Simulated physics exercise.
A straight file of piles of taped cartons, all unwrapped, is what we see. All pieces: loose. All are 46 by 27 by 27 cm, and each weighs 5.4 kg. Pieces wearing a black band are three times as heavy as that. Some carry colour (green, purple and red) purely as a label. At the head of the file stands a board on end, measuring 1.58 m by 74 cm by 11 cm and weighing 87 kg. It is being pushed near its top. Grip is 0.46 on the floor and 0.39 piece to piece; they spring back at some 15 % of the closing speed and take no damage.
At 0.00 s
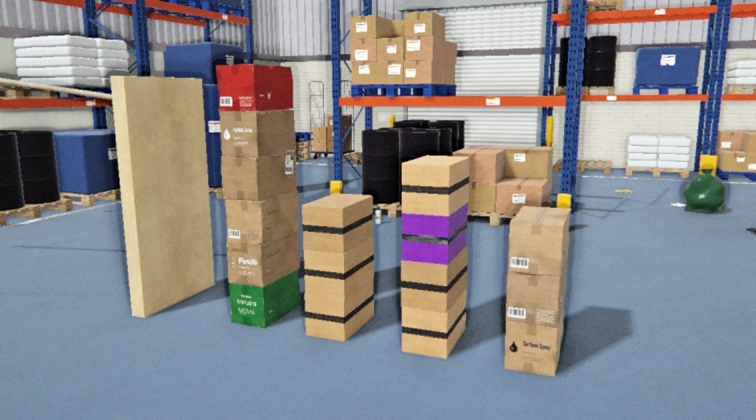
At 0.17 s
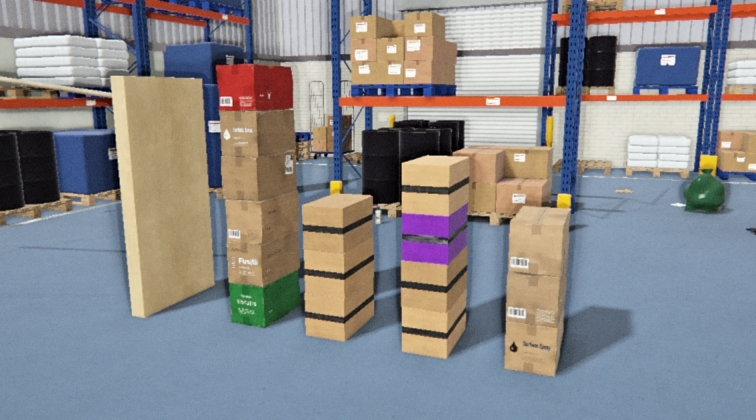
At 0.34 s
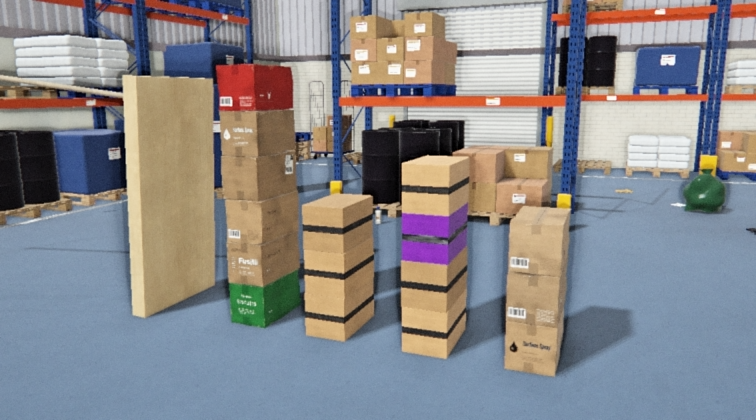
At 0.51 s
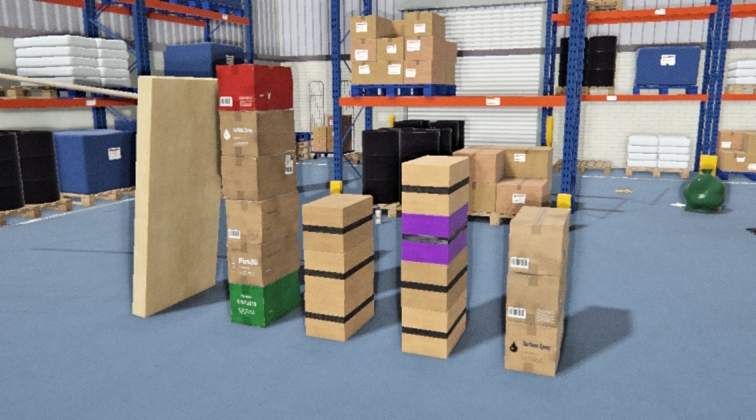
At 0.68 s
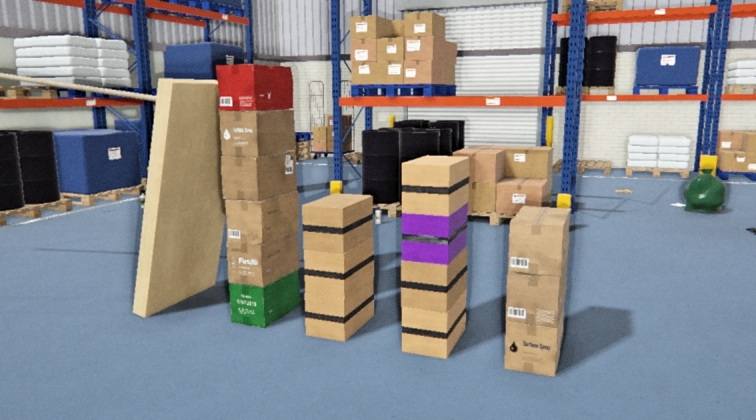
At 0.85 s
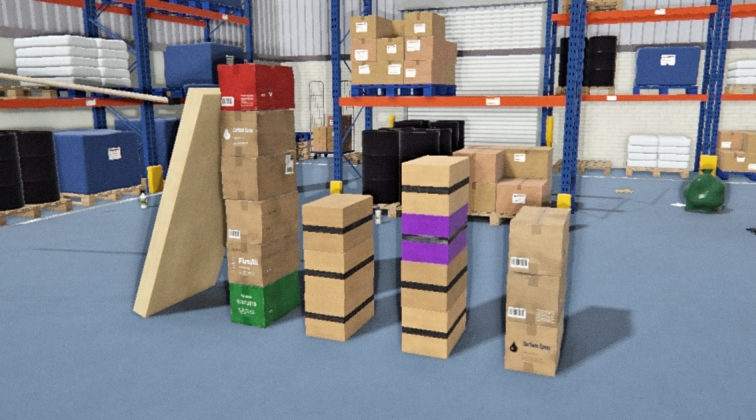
A tall tan board leans gradually right toward a row of stacked cardboard cartons.
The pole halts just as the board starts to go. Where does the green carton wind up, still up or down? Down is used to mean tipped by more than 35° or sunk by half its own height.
Once all is still, the green carton is still up.
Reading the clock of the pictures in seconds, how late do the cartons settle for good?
Near 4.0 s.
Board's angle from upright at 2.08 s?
It's tipped some 60 degrees away from upright by then.
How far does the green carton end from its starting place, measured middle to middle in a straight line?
I'd say close to 0 cm away from its start.
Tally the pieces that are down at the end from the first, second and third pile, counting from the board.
First 4, second 3, third 4.
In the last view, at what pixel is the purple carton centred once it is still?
It settles close to (606, 296) in the last view.
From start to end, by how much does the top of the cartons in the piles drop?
Roughly 110 centimetres.
Around 1.30 s, board 46° from upright; 4 of the 16 cartons down; green carton unmoved; red carton tipped 53°, 20 cm lower.
Around 2.08 s, board 60° from upright; 4 of the 16 cartons down; green carton unmoved; red carton on its side.
Around 2.82 s, board 62° from upright; 14 of the 16 cartons down; green carton unmoved; red carton on its side.
Finally (4.0 s), board 62° from upright; 14 of the 16 cartons down; green carton unmoved; purple carton on its side; red carton on its side. Seen by the last camera, middles, green carton near (267, 295), purple carton near (605, 296).
